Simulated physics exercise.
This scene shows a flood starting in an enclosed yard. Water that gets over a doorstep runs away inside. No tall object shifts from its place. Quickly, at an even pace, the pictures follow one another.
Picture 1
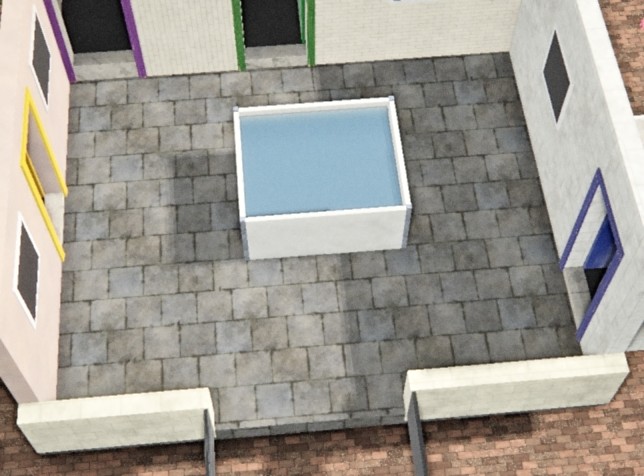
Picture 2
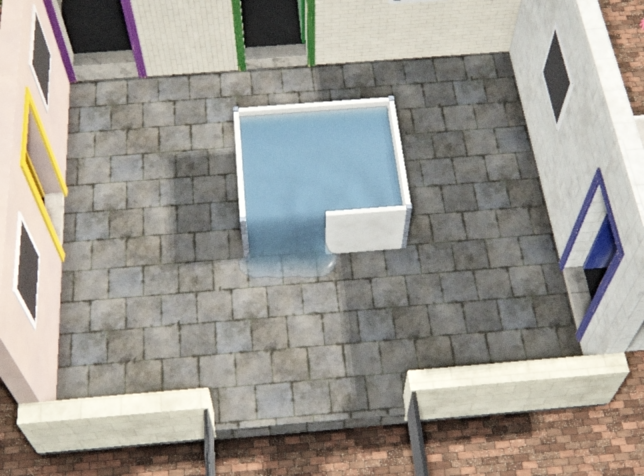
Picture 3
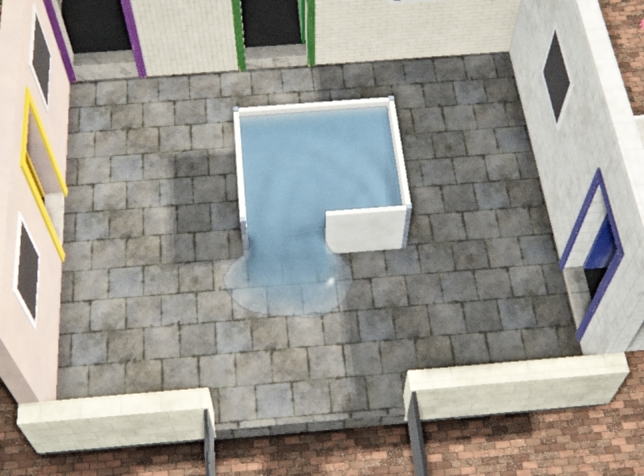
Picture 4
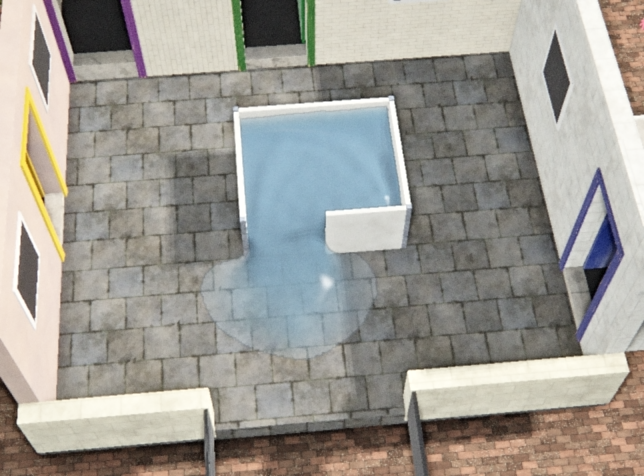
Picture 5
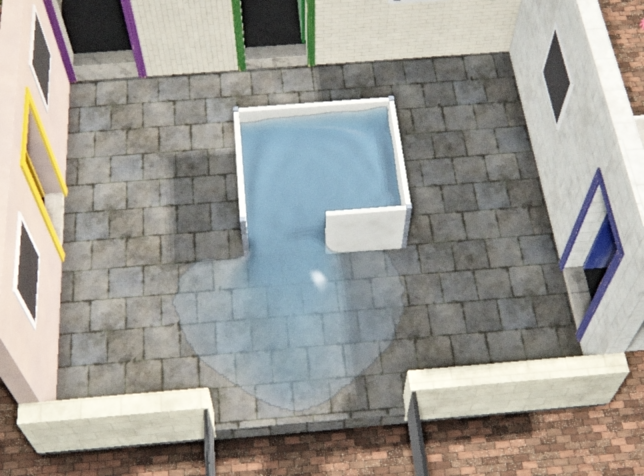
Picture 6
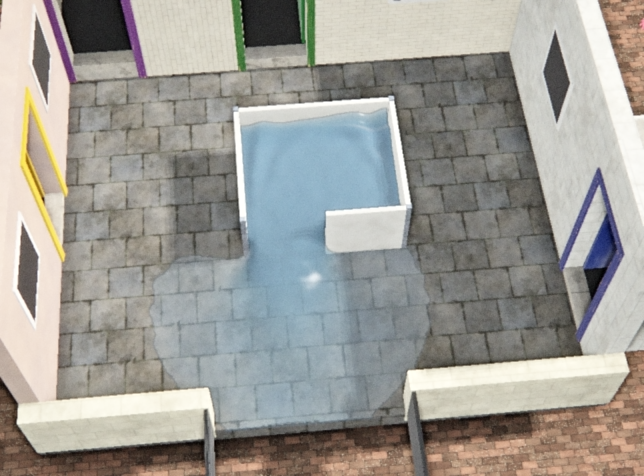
A walled yard paved with grey stone slabs is seen from high above by a camera that stays still. A white-walled tank of blue water stands in the middle, with a yellow-framed opening on the left wall, purple and green doorways behind, and a blue one at right. The left part of the tank's front wall disappears, and water pours out, spreading across the paving in a widening, rounded sheet towards the gap between the low cream front walls.
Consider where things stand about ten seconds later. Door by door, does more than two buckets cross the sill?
At the end, purple door: Within the cap; yellow door: Within the cap; blue door: Within the cap; green door: Within the cap.
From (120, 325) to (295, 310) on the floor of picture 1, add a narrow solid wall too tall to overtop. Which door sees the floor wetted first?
Result: The yellow door.
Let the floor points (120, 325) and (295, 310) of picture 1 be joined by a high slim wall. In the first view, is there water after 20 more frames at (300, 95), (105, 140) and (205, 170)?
Log, spots one to three: Spared; swamped; spared.
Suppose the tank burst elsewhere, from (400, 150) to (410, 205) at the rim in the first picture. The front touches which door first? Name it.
The blue-painted one.
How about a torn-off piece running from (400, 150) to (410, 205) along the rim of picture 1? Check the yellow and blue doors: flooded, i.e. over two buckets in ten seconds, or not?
Yellow door: Under the line; blue door: Over the line.
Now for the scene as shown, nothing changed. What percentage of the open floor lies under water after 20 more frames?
Some 50 per cent.
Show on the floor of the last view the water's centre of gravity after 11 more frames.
Near (288, 259).
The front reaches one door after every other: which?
Answer - the green one.
A moment on, water covers 25 % of the floor; the purple door not reached, the yellow door not reached, the blue door not reached, the green door not reached.
Next, water covers 30 % of the floor; the purple door not reached, the yellow door not reached, the blue door not reached, the green door not reached.
Then, water covers 50 % of the floor; the purple door not reached, the yellow door wet at the sill, nothing in, the blue door wet at the sill, nothing in, the green door not reached.
Later, water covers 75 % of the floor; the purple door wet at the sill, nothing in, the yellow door wet at the sill, nothing in, the blue door wet at the sill, nothing in, the green door wet at the sill, nothing in.
In the end, water covers 90 % of the floor; the purple door wet at the sill, nothing in, the yellow door wet at the sill, nothing in, the blue door wet at the sill, nothing in, the green door wet at the sill, nothing in.
